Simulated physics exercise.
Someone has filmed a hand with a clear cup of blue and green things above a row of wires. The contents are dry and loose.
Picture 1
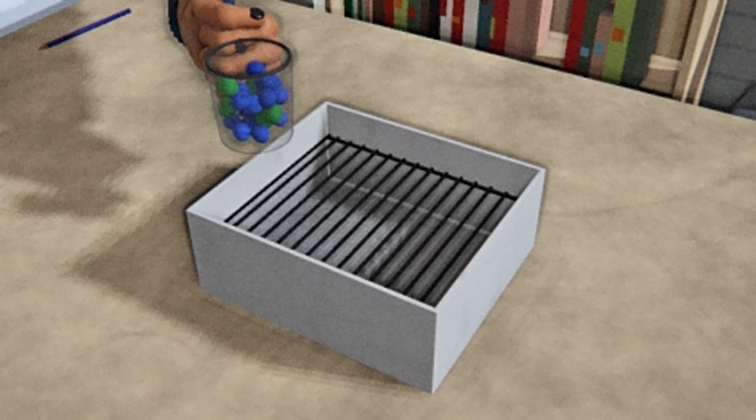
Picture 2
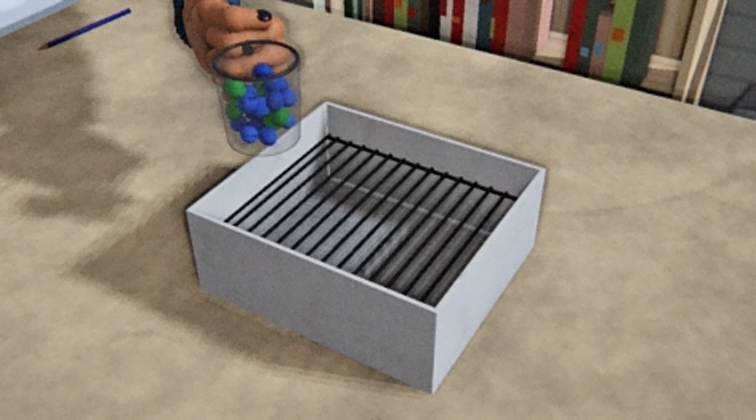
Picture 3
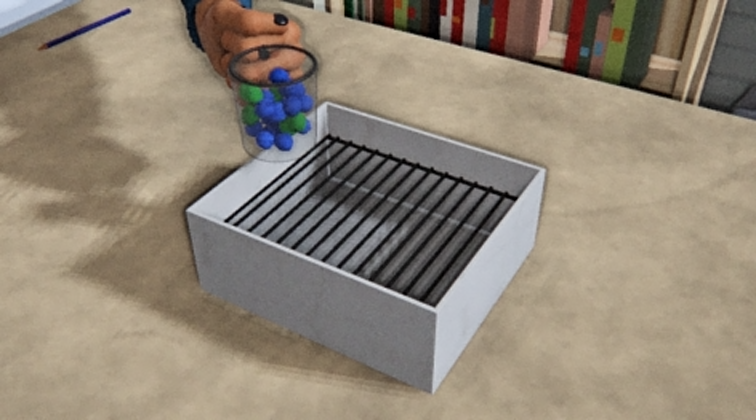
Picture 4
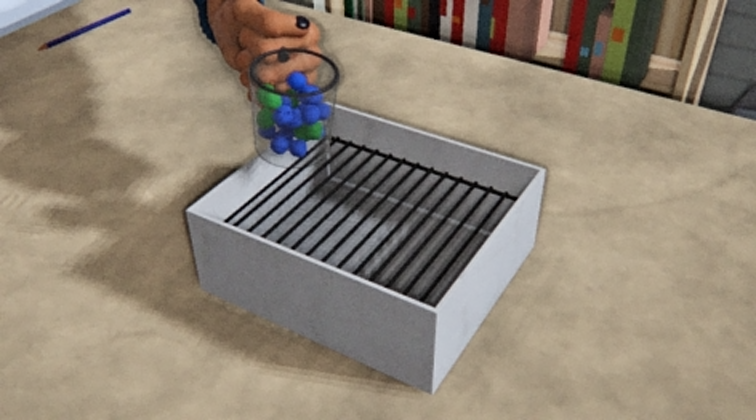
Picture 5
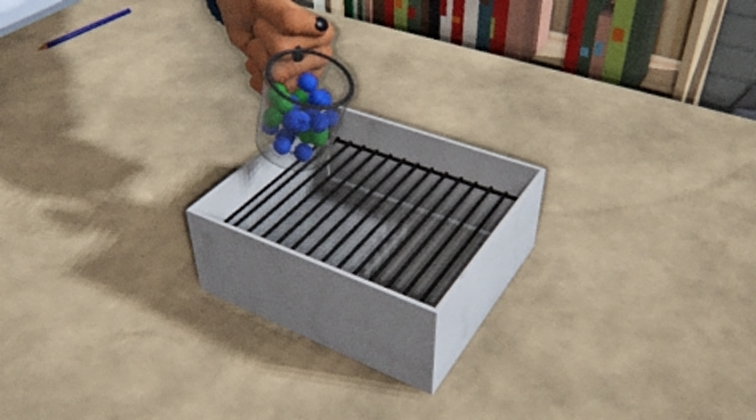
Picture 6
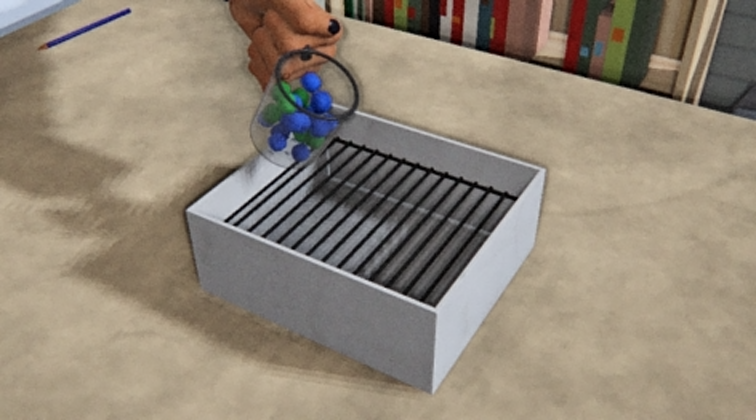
A hand moves a clear cup of blue and green balls rightward, then tilts it.
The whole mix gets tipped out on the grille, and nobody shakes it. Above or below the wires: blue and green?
Here the blue bits stay on top, and the green bits stay on top.
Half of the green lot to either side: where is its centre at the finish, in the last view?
At about (345, 201).
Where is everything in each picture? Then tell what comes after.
The first picture shows cup near (253, 97), upright; rack near (459, 254), 16 wires across; blue coated nuts near (254, 104), wider than the gaps; green clay pellets near (251, 90), wider than the gaps.
The second picture shows cup near (260, 99), upright; green ones near (258, 92).
The third picture shows cup near (277, 104), upright; blue ones near (278, 112).
The fourth picture shows cup near (293, 110), tipped 7°; green ones near (291, 101).
The fifth picture shows cup near (301, 112), tipped 19°; blue ones near (302, 123).
The sixth picture shows cup near (301, 112), tipped 31°; rack near (459, 254); blue ones near (290, 118); green ones near (299, 100).
Then, 0.22 s on from there, blue ones, the whole lot in the cup; green ones, the whole lot in the cup.
Then, 0.50 s on from there, blue ones, the whole lot in the cup; green ones, the whole lot in the cup.
Then, 0.81 s on from there, blue ones, the whole lot in the cup; green ones, near two thirds in the cup, near a quarter on or over the wires.
In the end, blue ones, the whole lot on the wires, none at all under the rack; green ones, the whole lot on the wires, none at all under the rack.
